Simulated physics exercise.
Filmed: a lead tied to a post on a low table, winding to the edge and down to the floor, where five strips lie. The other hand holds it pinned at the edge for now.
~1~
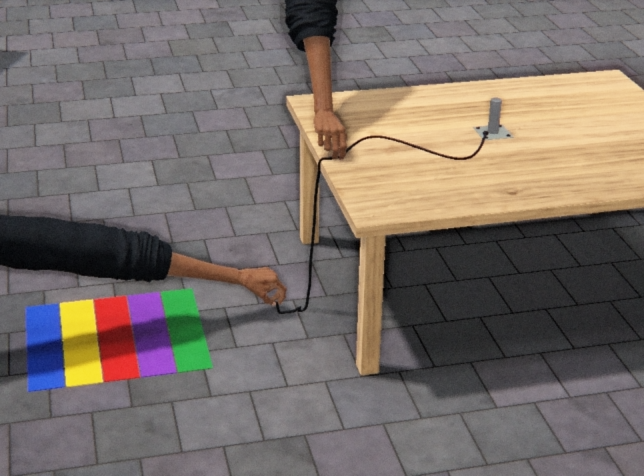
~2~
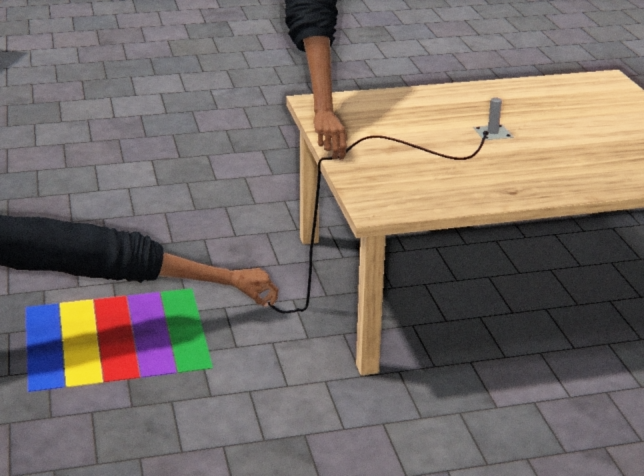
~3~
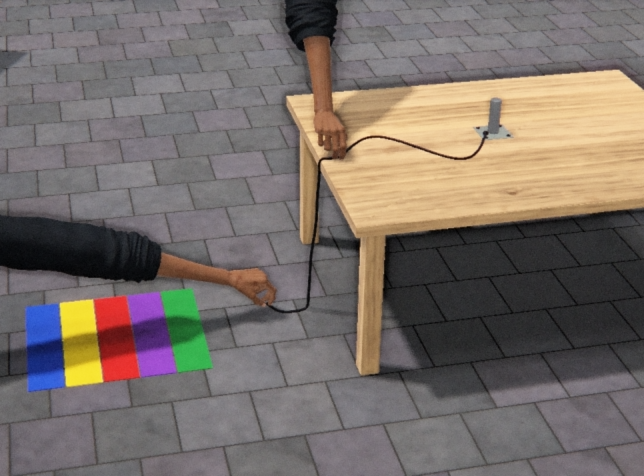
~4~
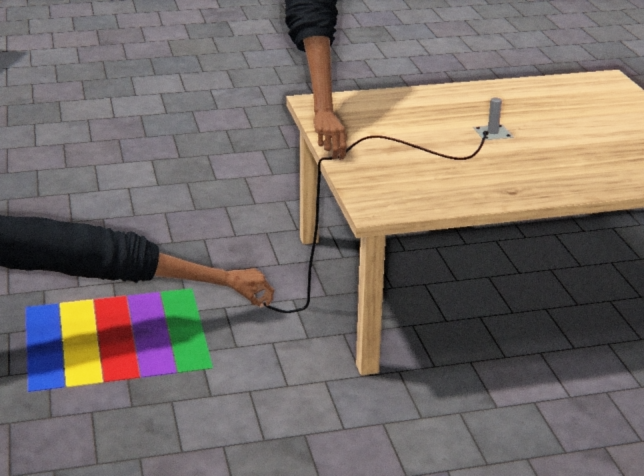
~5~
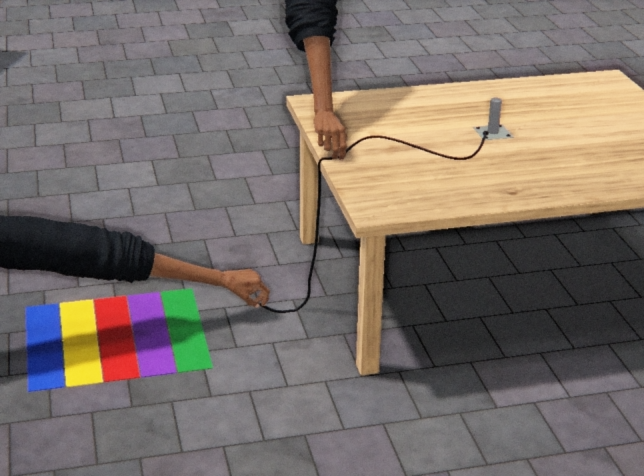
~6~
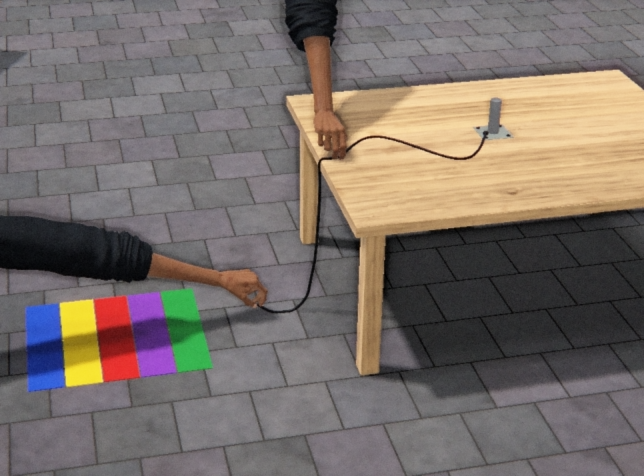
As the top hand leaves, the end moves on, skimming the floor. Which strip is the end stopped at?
Stopped at yellow.
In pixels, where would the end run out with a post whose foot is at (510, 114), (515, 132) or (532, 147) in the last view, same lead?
Going through them in sequence: (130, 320), (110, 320) and finally (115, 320).
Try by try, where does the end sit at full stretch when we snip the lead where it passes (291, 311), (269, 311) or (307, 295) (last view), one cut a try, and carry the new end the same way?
The three cuts give roughly (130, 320), (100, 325) and (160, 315) respectively.
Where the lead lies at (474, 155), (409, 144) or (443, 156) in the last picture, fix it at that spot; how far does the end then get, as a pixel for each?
Readings in order - (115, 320), (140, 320), (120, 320).
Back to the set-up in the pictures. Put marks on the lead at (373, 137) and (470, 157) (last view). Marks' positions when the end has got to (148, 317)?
The first goes to (327, 155), the other to (428, 140).
A little later, end near (148, 317); over purple.
Next, end near (106, 322); over red.
When it is tight, end near (80, 325); over yellow. The end stops over the yellow strip.
